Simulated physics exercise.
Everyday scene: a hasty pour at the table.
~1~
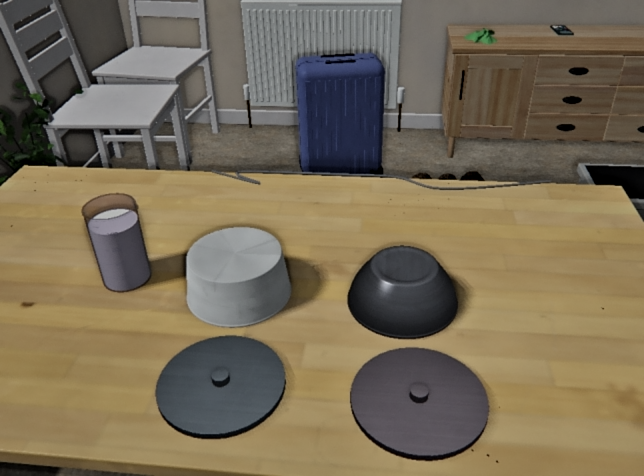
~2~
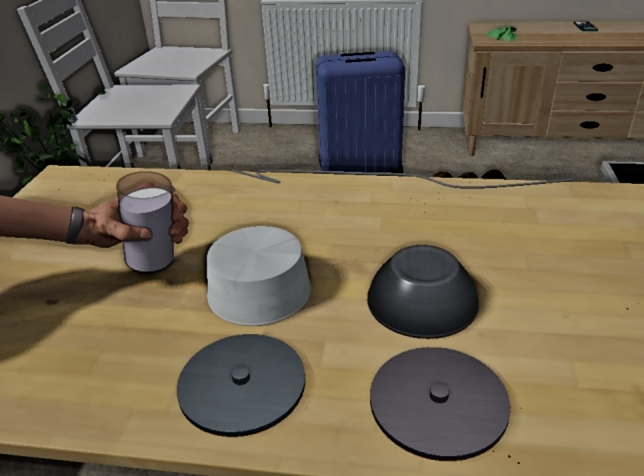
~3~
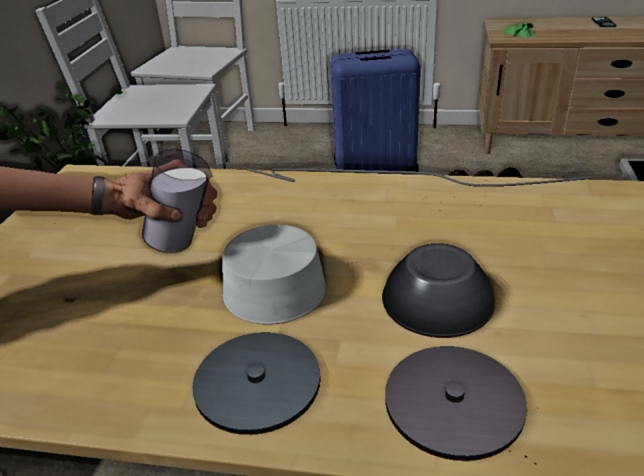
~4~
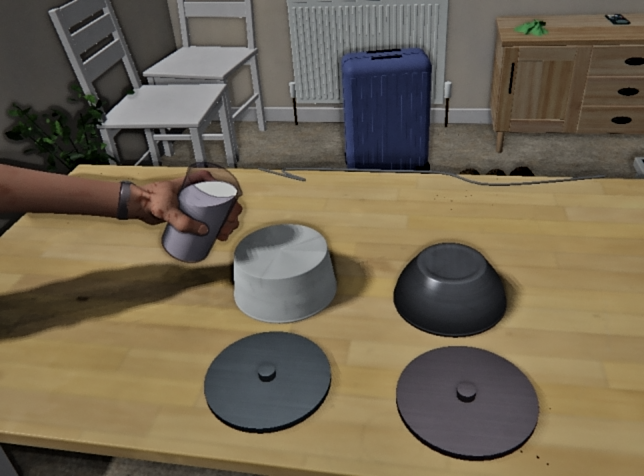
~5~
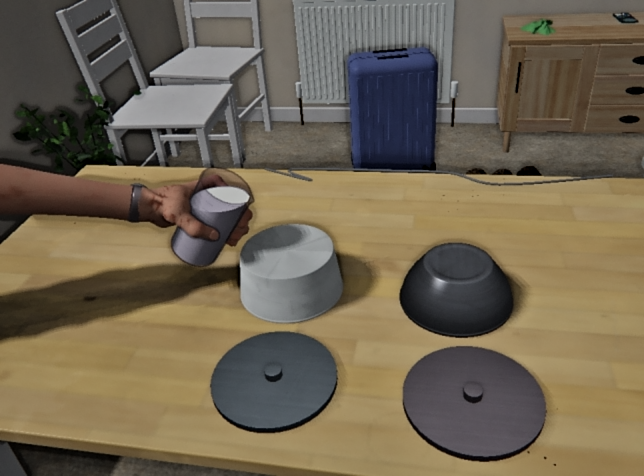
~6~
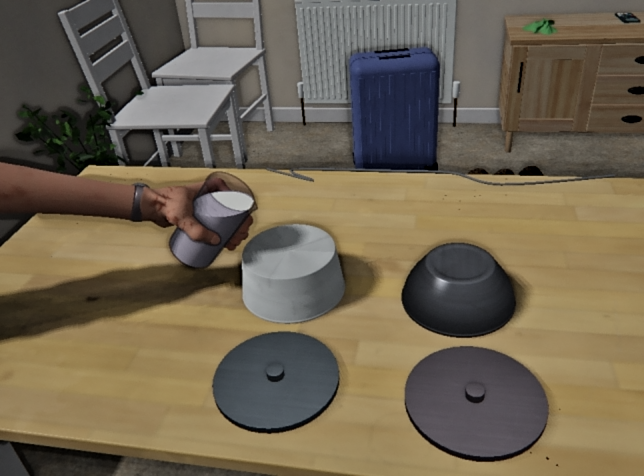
A hand gripping a beaker of pale liquid, lifting it from a wooden table and tilting it rightward beside an upturned tub.
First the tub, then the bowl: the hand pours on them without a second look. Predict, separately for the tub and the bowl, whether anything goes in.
One by one: The tub is going to let it slide off the outside; the bowl is going to let it slide off the outside.
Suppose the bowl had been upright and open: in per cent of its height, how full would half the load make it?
About 35 %.
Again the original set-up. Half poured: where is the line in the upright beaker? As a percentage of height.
Some 40 per cent, I reckon.
A moment on, it runs off the upturned base of the tub.
Further on, it runs off the upturned base of the bowl.
When it is over, the tub is empty, in a puddle; the bowl is empty, in a puddle.
